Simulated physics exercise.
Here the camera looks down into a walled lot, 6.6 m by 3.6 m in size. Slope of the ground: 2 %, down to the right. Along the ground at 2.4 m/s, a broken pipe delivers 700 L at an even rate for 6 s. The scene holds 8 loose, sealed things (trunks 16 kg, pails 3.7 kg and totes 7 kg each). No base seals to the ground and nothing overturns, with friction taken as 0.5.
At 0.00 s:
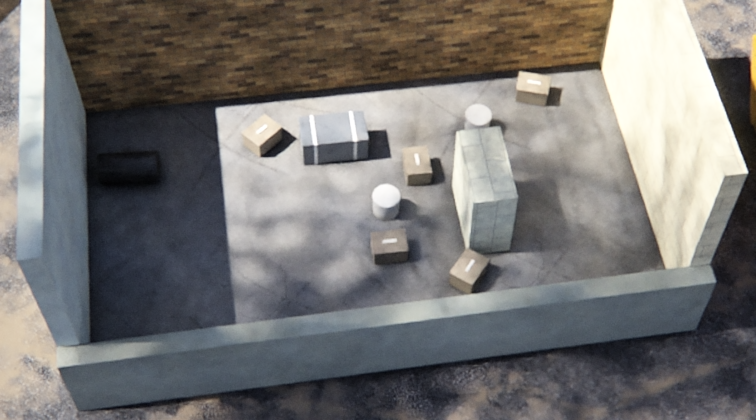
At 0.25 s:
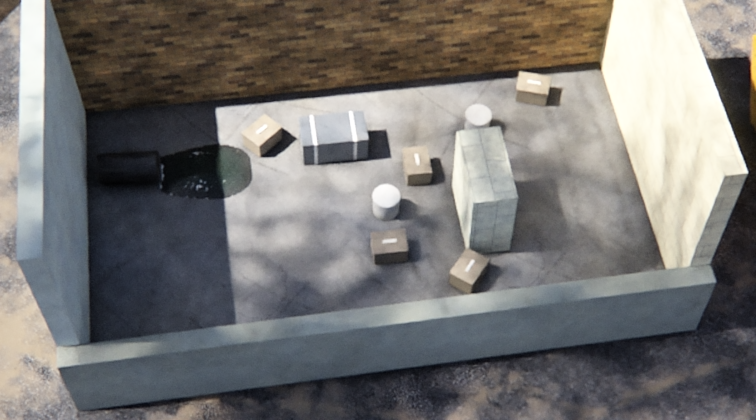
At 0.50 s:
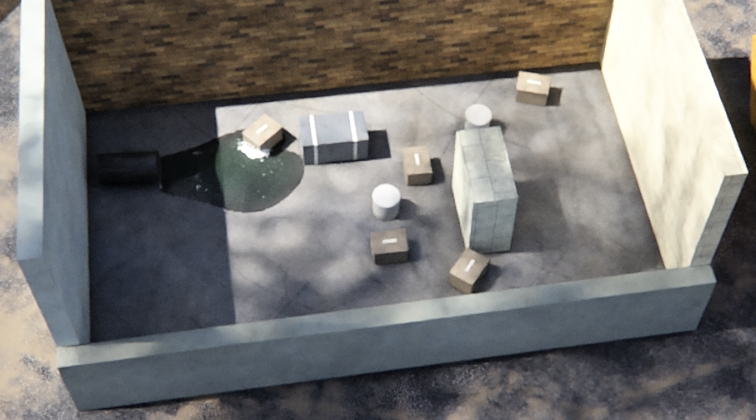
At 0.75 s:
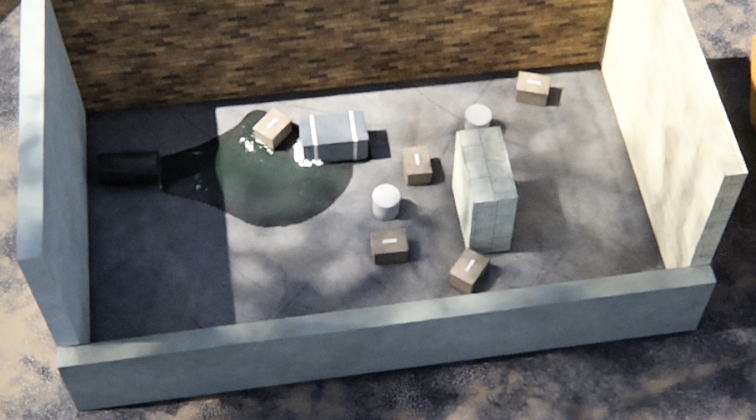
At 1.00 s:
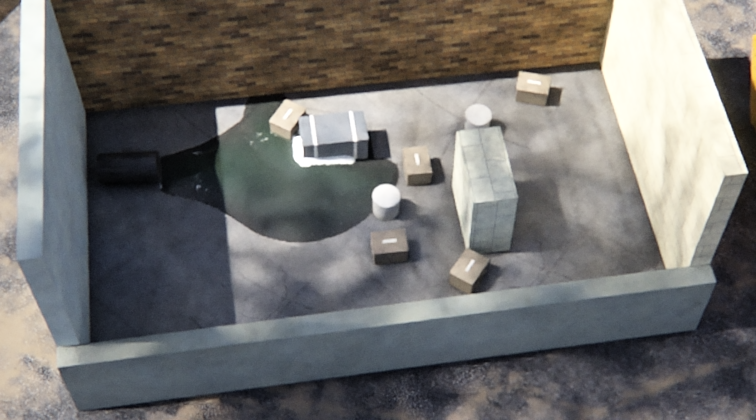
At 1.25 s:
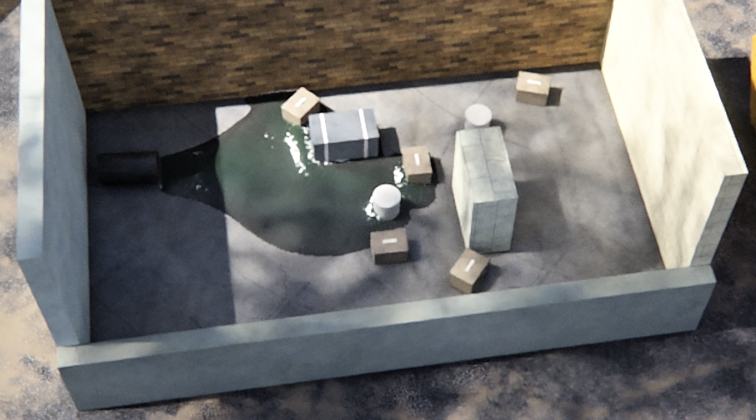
Dark water spreading from a pipe across a walled concrete lot, pushing a cardboard box rightward, then slightly shifting a strapped grey trunk.
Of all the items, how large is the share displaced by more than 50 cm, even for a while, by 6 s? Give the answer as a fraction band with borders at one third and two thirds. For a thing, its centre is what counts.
Band: 2/3 or more.
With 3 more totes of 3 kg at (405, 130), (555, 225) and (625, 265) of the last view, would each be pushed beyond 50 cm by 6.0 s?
Sequence of outcomes: Crosses it, does not cross it, does not cross it.
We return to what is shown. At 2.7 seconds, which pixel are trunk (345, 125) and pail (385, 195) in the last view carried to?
Roughly (433, 107), then roughly (441, 246).
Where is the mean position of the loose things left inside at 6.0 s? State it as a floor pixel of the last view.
Close to pixel (553, 188).
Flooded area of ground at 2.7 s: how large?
I'd put it close to 9.5 m2.
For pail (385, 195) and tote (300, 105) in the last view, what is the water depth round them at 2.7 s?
Close to 7 and 6 centimetres.
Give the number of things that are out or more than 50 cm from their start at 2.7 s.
My count gives 3.
After 1.8 s 2 of 8 are over 50 cm from their spots; 0 afloat.
After 2.7 s 3 of 8 are over 50 cm from their spots; 1 afloat.
After 4.2 s 6 of 8 are over 50 cm from their spots; 2 afloat.
After 6.0 s 8 of 8 are over 50 cm from their spots, and 8 have been at some point; 7 afloat.
